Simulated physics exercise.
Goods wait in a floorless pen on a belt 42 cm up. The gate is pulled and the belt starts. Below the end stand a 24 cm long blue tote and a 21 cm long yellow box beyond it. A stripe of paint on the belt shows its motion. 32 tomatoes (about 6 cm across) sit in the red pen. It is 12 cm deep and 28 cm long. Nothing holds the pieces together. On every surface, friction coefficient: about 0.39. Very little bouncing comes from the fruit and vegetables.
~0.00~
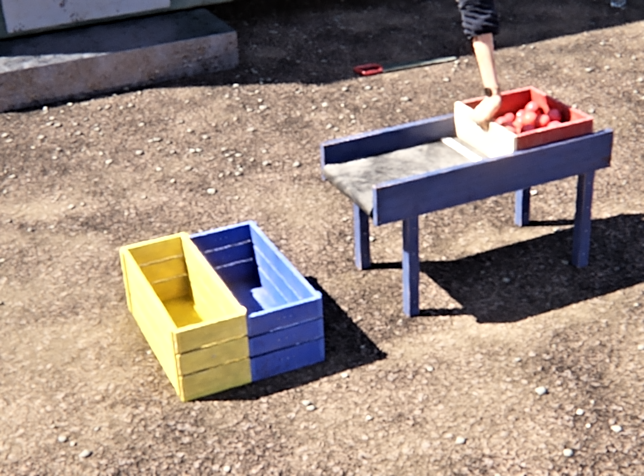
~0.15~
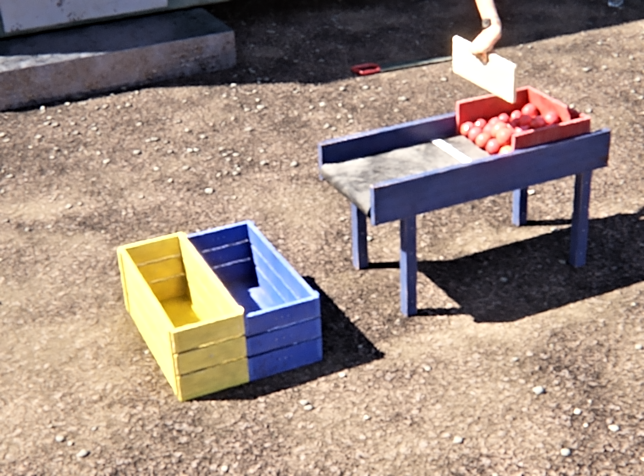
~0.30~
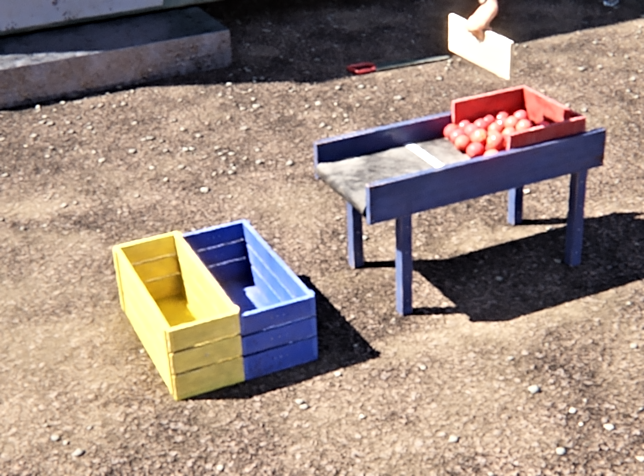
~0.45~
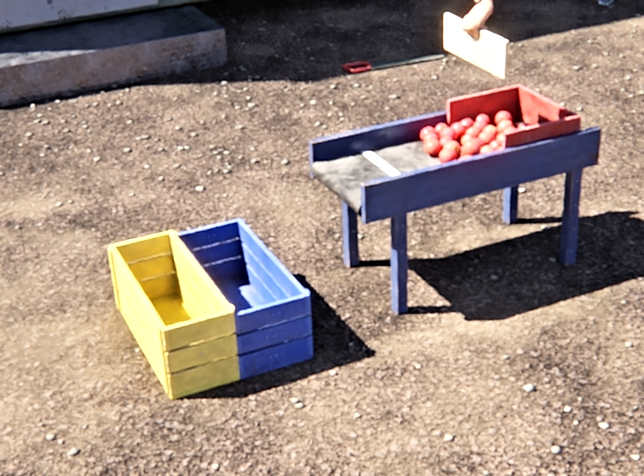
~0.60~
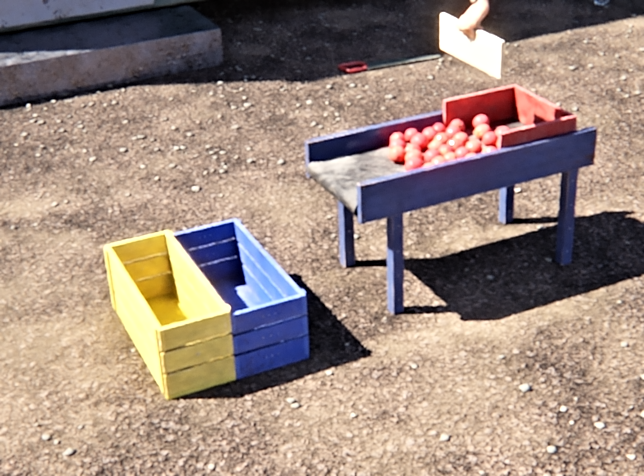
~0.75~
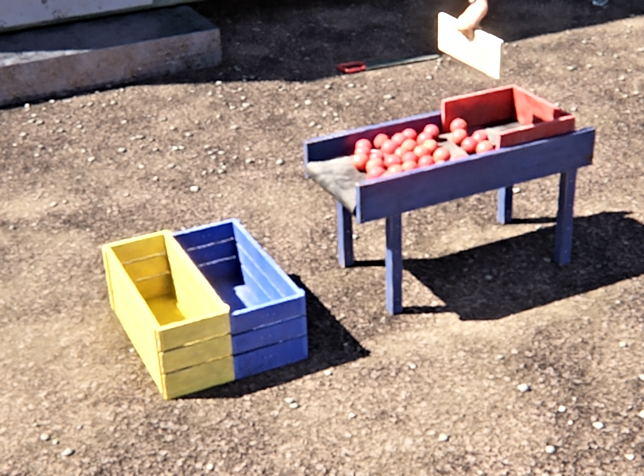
The footage shows a hand lifting a pale panel from the front of a red pen on a blue-sided belt table, and red tomatoes spreading out leftward along the moving belt, above a yellow box and a blue tote.
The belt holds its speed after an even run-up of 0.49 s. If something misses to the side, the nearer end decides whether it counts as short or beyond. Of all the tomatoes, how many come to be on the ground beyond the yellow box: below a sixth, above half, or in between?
Expect less than a sixth of the load on the ground beyond the yellow box.
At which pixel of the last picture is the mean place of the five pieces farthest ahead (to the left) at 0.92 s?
Around pixel (331, 186).
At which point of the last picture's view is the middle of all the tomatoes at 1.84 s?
Look near pixel (324, 295).
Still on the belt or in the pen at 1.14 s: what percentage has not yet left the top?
Roughly 40 percent, I reckon.
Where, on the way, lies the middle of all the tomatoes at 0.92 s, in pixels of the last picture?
About (375, 165).
After 0.92 s, 28 on the belt and 4 in the air.
After 1.14 s, 12 on the belt and 20 in the air.
After 1.45 s, 4 on the belt, 21 on the ground short of the blue tote and 7 in the air.
Outcome (at 1.84 s), 32 on the ground short of the blue tote. Asked share, 0 of 32, 0 per cent.
